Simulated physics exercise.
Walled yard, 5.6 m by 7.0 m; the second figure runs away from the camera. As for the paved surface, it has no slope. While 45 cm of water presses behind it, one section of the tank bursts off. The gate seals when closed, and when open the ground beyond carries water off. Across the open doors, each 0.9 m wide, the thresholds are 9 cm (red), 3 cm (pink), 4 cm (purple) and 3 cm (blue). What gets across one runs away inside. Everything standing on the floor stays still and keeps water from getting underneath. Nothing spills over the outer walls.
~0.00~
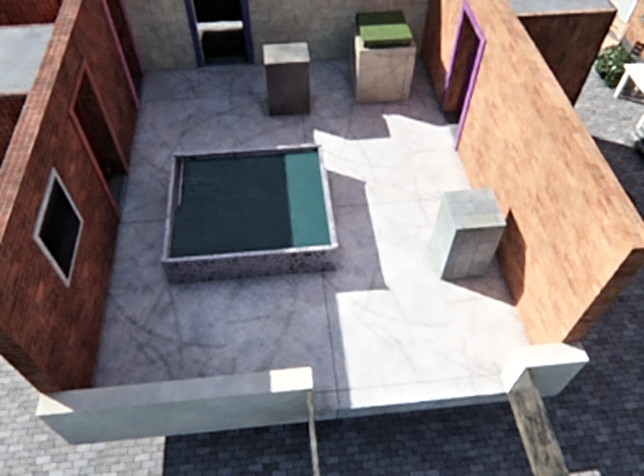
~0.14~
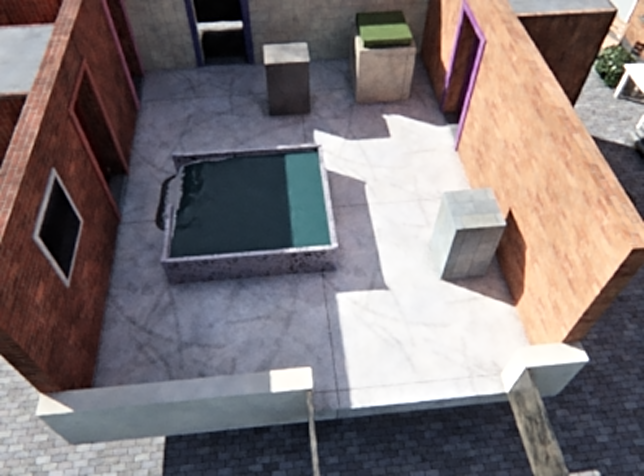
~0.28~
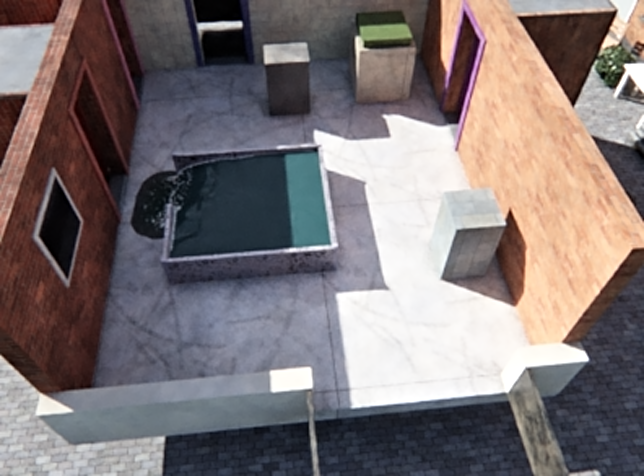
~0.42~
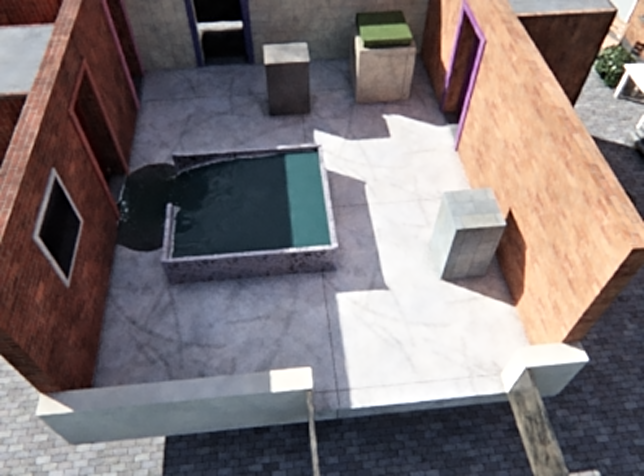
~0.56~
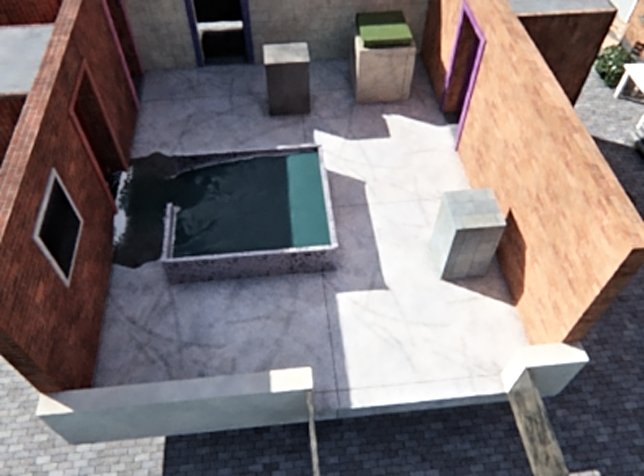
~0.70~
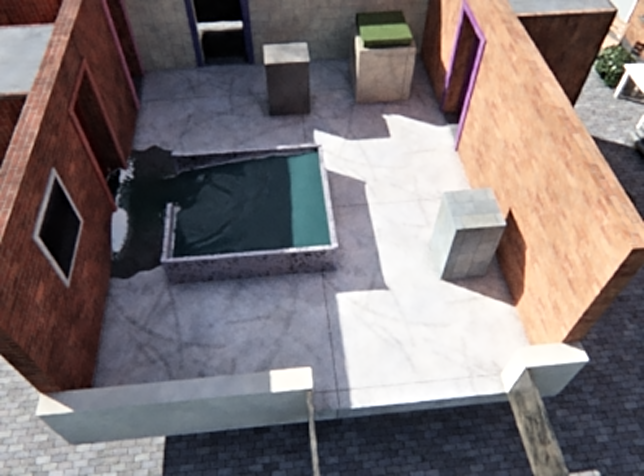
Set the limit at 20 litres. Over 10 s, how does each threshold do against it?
At the red door the water goes past it. At the pink door the water goes past it. At the purple door the water stays short of it. At the blue door the water goes past it.
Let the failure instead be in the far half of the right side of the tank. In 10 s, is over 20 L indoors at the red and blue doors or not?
Against that limit the red door gives a lower amount and the blue door gives a lower amount.
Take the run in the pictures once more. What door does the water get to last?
It's the purple door that comes last.
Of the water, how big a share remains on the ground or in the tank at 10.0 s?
Share still there: About 68 %.
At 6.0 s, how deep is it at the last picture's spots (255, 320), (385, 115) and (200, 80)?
Listed order: 2 / 0 / 7 cm.
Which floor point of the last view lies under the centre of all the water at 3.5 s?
Around (221, 209) in the last picture.
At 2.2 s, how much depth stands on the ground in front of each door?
In centimetres, the red door has 29, the pink door 3, the purple door 0 and the blue door 0.
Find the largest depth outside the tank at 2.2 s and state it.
Around 30 centimetres.
After 1.4 s water covers 10 % of the floor and is deepest (31 cm) near (123, 202); red door 30 cm at the sill, 100 L in, pink door not reached, purple door not reached, blue door not reached.
After 2.2 s water covers 20 % of the floor and is deepest (30 cm) near (122, 211); red door 29 cm at the sill, 228 L in, pink door 3 cm at the sill, 0 L in, purple door not reached, blue door not reached.
After 3.5 s water covers 30 % of the floor and is deepest (22 cm) near (122, 211); red door 22 cm at the sill, 370 L in, pink door 3 cm at the sill, 0 L in, purple door not reached, blue door 7 cm at the sill, 3 L in.
After 6.0 s water covers 45 % of the floor and is deepest (17 cm) near (122, 211); red door 17 cm at the sill, 490 L in, pink door 5 cm at the sill, 13 L in, purple door not reached, blue door 6 cm at the sill, 22 L in.
After 10.0 s water covers 75 % of the floor and is deepest (10 cm) near (122, 211); red door 10 cm at the sill, 534 L in, pink door 4 cm at the sill, 35 L in, purple door 2 cm at the sill, 0 L in, blue door 5 cm at the sill, 39 L in.
